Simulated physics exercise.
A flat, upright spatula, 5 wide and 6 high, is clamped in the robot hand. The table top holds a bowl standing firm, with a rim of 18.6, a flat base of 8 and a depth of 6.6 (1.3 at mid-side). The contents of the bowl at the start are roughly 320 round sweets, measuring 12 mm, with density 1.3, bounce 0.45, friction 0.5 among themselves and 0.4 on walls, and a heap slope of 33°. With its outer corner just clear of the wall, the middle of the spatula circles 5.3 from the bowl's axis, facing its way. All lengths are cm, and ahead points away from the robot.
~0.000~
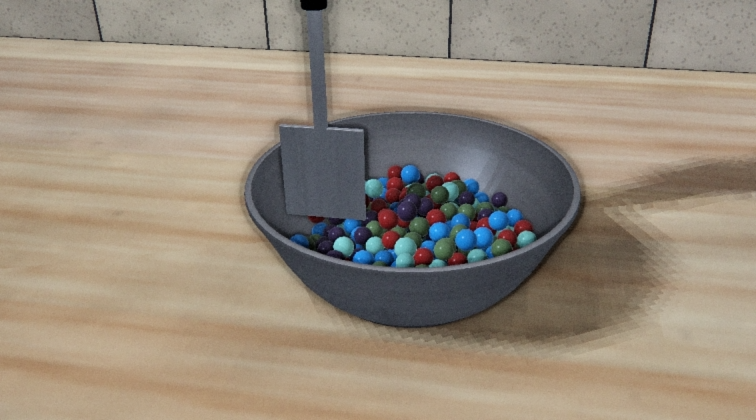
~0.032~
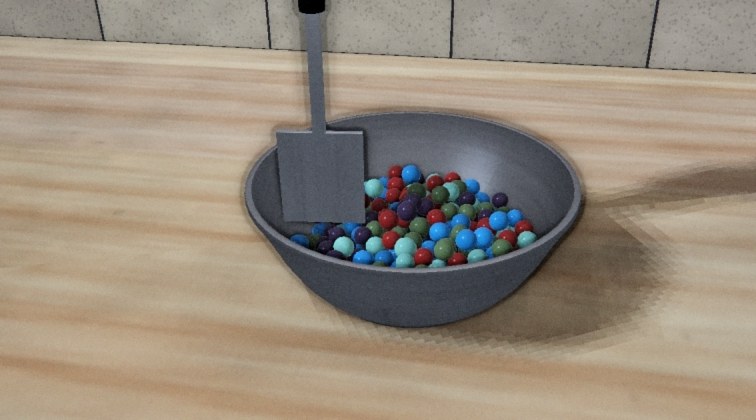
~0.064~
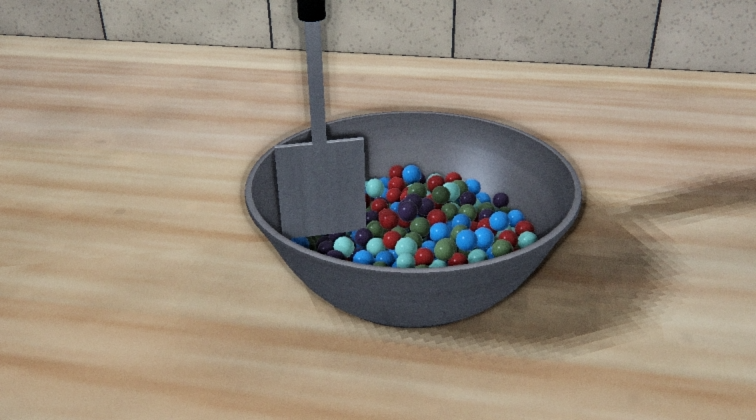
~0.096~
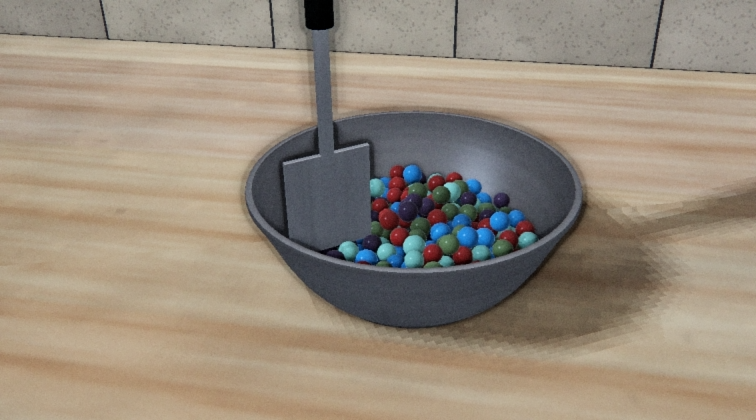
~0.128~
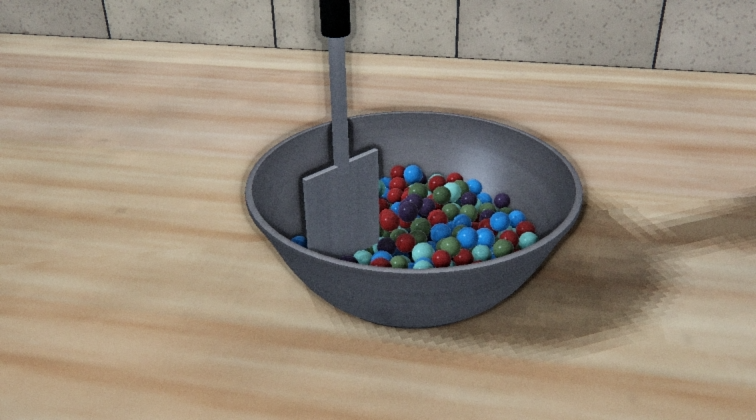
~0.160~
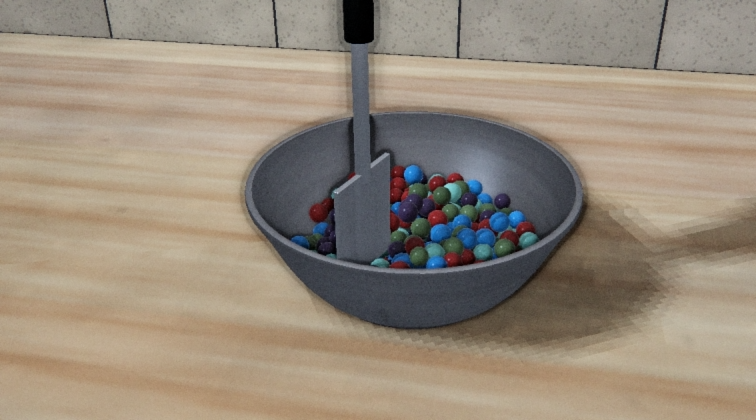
A dark gray bowl with sloping sides stands on a pale wood-grained table before a speckled tile wall, seen from above and to one side. Inside lies a heap of small round sweets in red, blue, green, purple and turquoise, with a flat gray spatula upright at the left. The black-handled spatula lowers, then turns and sweeps rightward, nudging nearby sweets, while the bowl and camera stay still.
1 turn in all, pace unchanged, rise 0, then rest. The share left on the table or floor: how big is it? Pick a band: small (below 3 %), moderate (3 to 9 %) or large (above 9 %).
Moderate, from 3 to 9 %.
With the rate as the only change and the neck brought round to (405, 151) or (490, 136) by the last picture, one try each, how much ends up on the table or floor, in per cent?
Near 10 per cent for the first, near 20 per cent for the second.
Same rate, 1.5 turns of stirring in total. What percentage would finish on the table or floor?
10 %.
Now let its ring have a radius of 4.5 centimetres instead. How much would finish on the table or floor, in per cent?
Near 15 %.
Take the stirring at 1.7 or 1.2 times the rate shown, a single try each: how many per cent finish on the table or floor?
Roughly 15 and 10 per cent.
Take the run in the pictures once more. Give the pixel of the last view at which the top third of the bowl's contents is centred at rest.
(356, 246).
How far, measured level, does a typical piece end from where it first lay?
2 centimetres.
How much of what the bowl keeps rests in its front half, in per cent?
Roughly 60 per cent.
By 0.38 s, 182° round, highest piece 8 above the table; 315 in the bowl, 1 in flight or on the tool.
By 0.60 s, 294° round, highest piece 8 above the table; 303 in the bowl, 7 on the table or floor, 6 in flight or on the tool.
By 0.91 s, 0° round, highest piece 7 above the table; 301 in the bowl, 15 on the table or floor.
By 1.61 s, 0° round, highest piece 6 above the table; 301 in the bowl, 15 on the table or floor.
Final count, 301 in the bowl, 15 on the table or floor. That is 5 % on the table or floor.
